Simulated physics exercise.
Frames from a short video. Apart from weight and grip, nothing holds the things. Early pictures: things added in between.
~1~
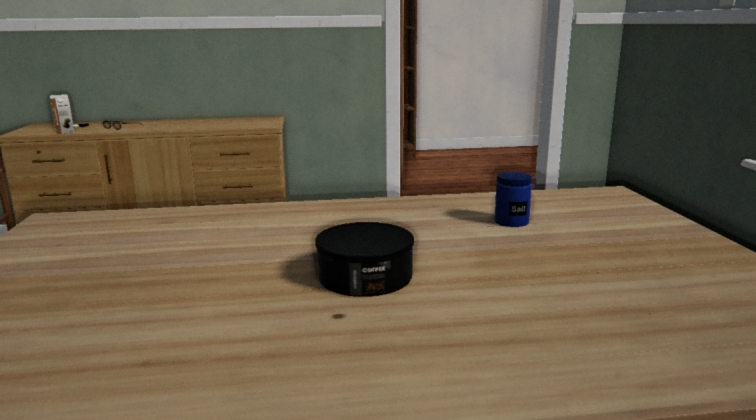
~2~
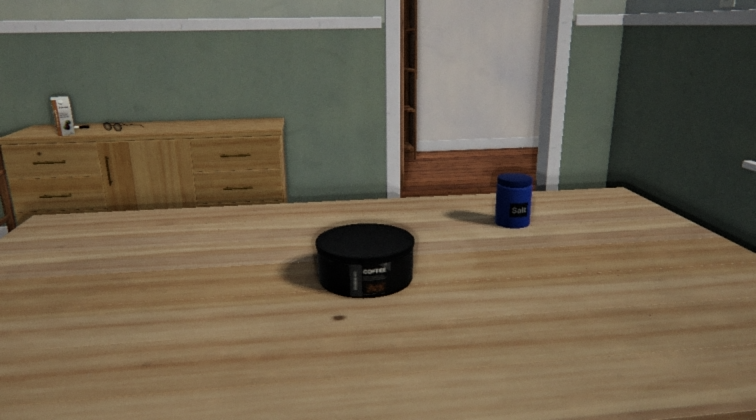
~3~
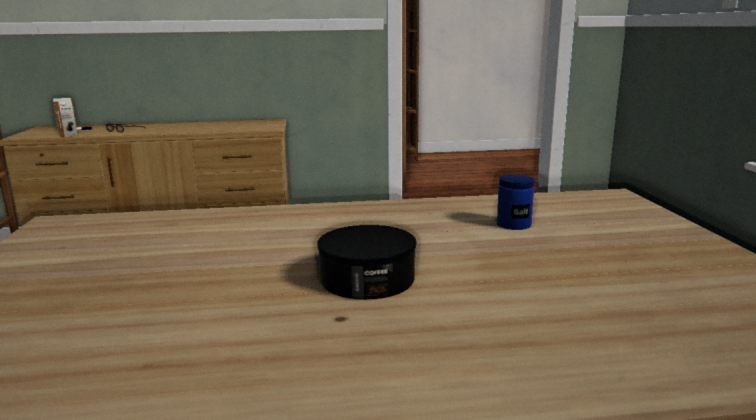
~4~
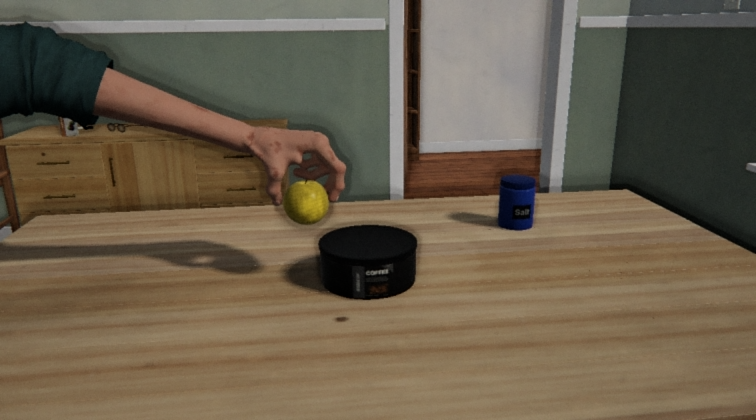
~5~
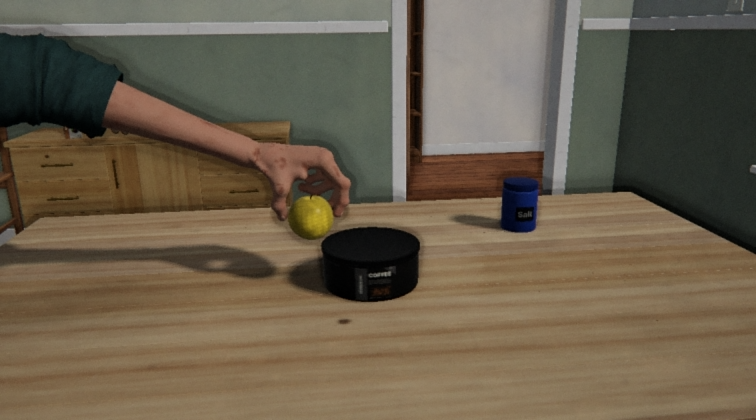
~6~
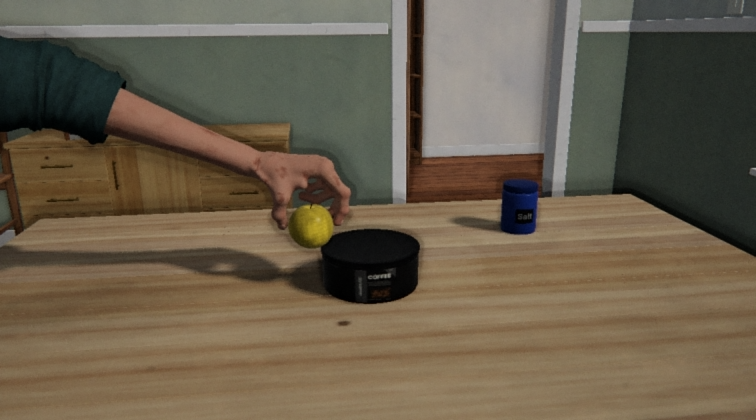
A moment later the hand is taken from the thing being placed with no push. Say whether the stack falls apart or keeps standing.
It is going to shed something.
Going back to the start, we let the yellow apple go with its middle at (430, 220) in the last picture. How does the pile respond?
Outcome: The pile is knocked down.
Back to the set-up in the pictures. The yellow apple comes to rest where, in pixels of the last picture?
The object winds up at approximately (283, 268).
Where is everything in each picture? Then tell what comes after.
In the first frame, the last thing is not in view yet; black tub (365, 257).
In the second frame, the last thing is not in view yet; black tub (365, 259).
In the third frame, the last thing is not in view yet; black tub (367, 260).
In the fourth frame, still above its spot; yellow apple (306, 202); black tub (368, 260).
In the fifth frame, still above its spot; yellow apple (311, 217); black tub (371, 263).
In the sixth frame, set down, still held; yellow apple (311, 226); black tub (371, 264).
Then, 0.30 s on from there, yellow apple now fallen.
Then, 0.40 s on from there, things are still on the move.
Then, 1.70 s on from there, nothing new.
In the end, fallen, yellow apple; the other 2 unmoved. At the end, from the last picture's camera, yellow apple near (283, 269). The pile gives way.
